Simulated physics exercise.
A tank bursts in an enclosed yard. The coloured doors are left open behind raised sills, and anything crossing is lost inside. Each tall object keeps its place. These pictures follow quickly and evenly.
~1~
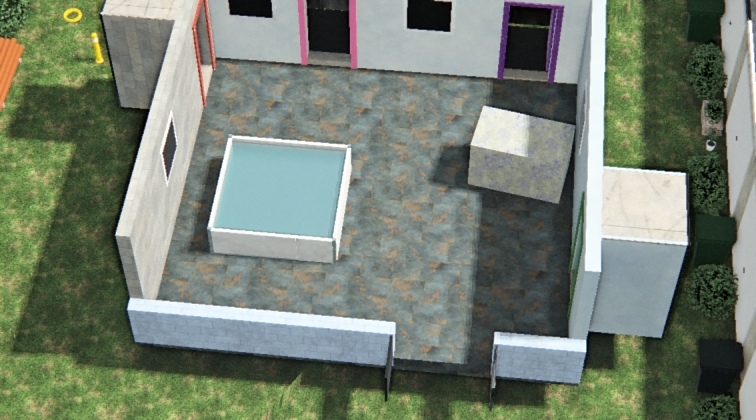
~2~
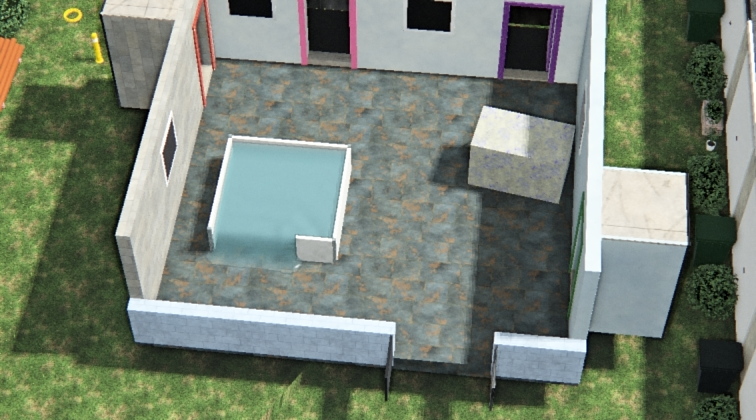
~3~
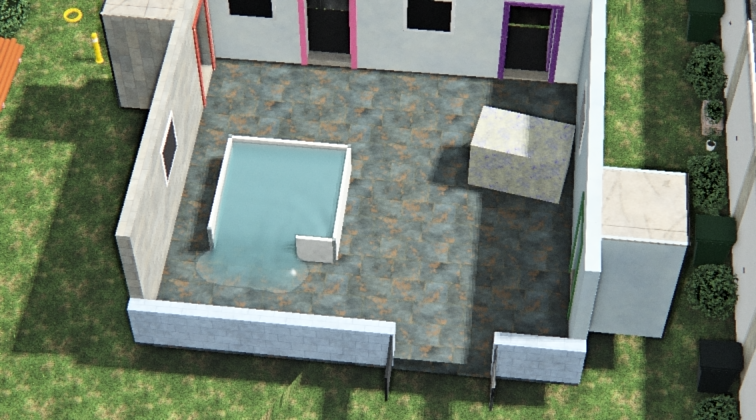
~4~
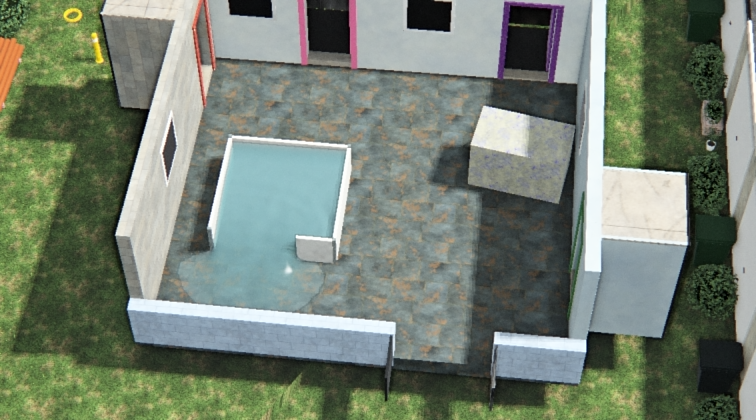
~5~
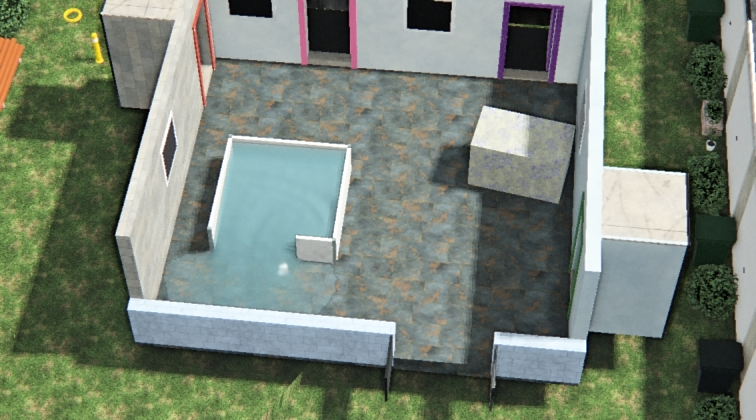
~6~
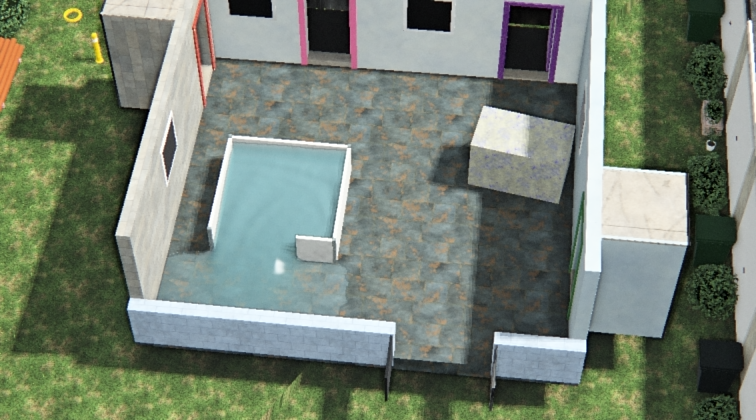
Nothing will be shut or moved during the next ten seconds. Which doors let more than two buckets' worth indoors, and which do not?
In order: Green door: Two buckets at most, red door: Two buckets at most, purple door: Two buckets at most, pink door: Two buckets at most.
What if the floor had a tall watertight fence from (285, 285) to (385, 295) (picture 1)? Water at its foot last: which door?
Look to the purple one.
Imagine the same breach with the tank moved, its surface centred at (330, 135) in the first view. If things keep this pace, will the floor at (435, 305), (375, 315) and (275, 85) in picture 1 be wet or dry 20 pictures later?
Points in turn: Inundated; inundated; not reached.
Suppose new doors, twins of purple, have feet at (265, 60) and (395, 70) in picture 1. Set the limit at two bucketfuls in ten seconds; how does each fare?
Result - first door gets past the limit, second door doesn't reach the limit.
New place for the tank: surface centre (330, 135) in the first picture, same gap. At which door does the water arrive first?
The green one.
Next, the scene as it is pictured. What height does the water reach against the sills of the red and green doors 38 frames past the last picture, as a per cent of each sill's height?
Near 70 and 70 in a hundred.
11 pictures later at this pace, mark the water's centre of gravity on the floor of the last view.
It is near (259, 258).
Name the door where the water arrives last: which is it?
My answer: The one in purple.
A moment on, water covers 15 % of the floor; the green door not reached, the red door not reached, the purple door not reached, the pink door not reached.
Next, water covers 20 % of the floor; the green door not reached, the red door not reached, the purple door not reached, the pink door not reached.
Then, water covers 50 % of the floor; the green door wet at the sill, nothing in, the red door wet at the sill, nothing in, the purple door not reached, the pink door not reached.
Later, water covers 75 % of the floor; the green door wet at the sill, nothing in, the red door under two buckets in, the purple door not reached, the pink door wet at the sill, nothing in.
In the end, water covers 100 % of the floor; the green door wet at the sill, nothing in, the red door under two buckets in, the purple door wet at the sill, nothing in, the pink door wet at the sill, nothing in.
